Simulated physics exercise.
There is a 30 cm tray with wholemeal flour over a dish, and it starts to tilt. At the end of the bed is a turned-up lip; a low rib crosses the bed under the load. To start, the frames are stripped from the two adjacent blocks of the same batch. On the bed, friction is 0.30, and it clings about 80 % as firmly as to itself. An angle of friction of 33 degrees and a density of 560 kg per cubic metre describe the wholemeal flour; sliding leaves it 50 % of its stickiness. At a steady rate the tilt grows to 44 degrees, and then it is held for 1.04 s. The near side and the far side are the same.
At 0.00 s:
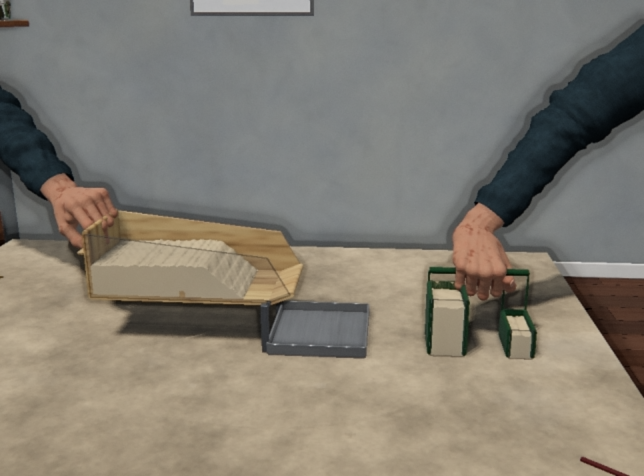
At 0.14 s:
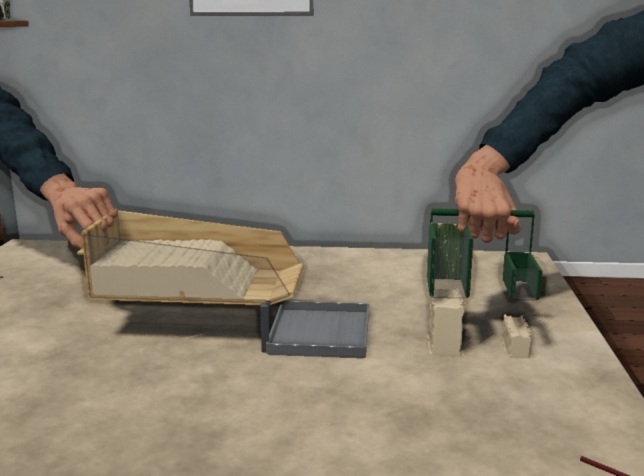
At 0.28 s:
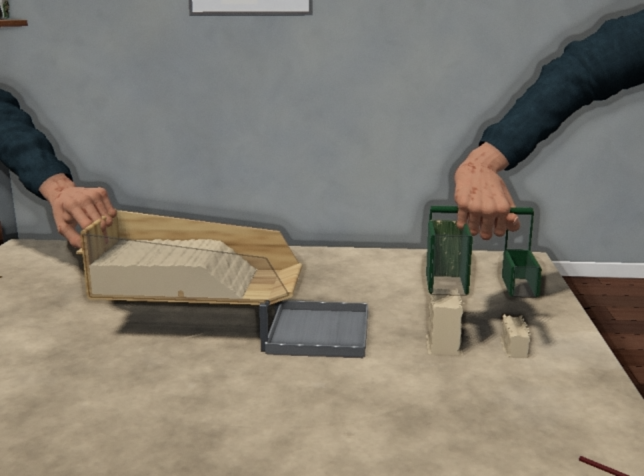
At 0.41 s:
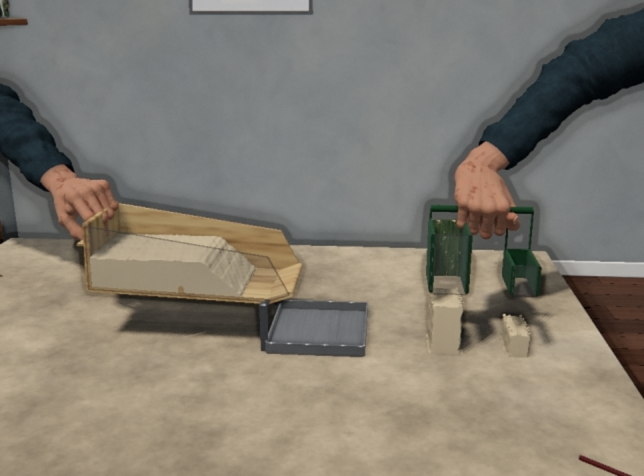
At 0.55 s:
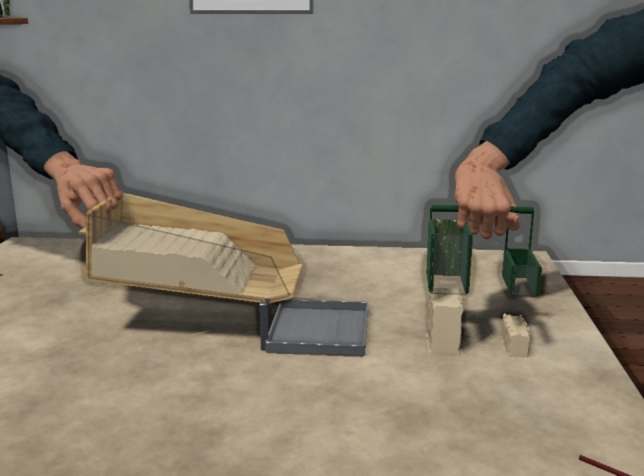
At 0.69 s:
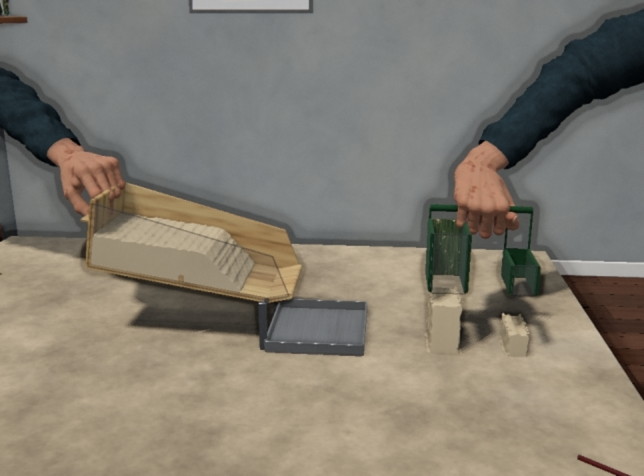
On a tabletop, one hand lifting green moulds off two pale blocks, then another slowly tilting a wooden tray of pale flour.
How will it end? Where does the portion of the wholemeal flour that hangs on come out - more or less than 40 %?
Result: More.
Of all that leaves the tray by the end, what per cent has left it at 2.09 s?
I'd put it near 0 %.
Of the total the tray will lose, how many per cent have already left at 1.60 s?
Some 0 per cent.
After 1.11 s, the tilt is 20 degrees and 100 % is on the bed.
After 1.60 s, the tilt is 33 degrees and 100 % is on the bed.
After 2.09 s, the tilt is 44 degrees and 100 % is on the bed.
After 2.59 s, the tilt is 44 degrees and 61 % is on the bed.
After 3.10 s, the tilt is 44 degrees and 61 % is on the bed.
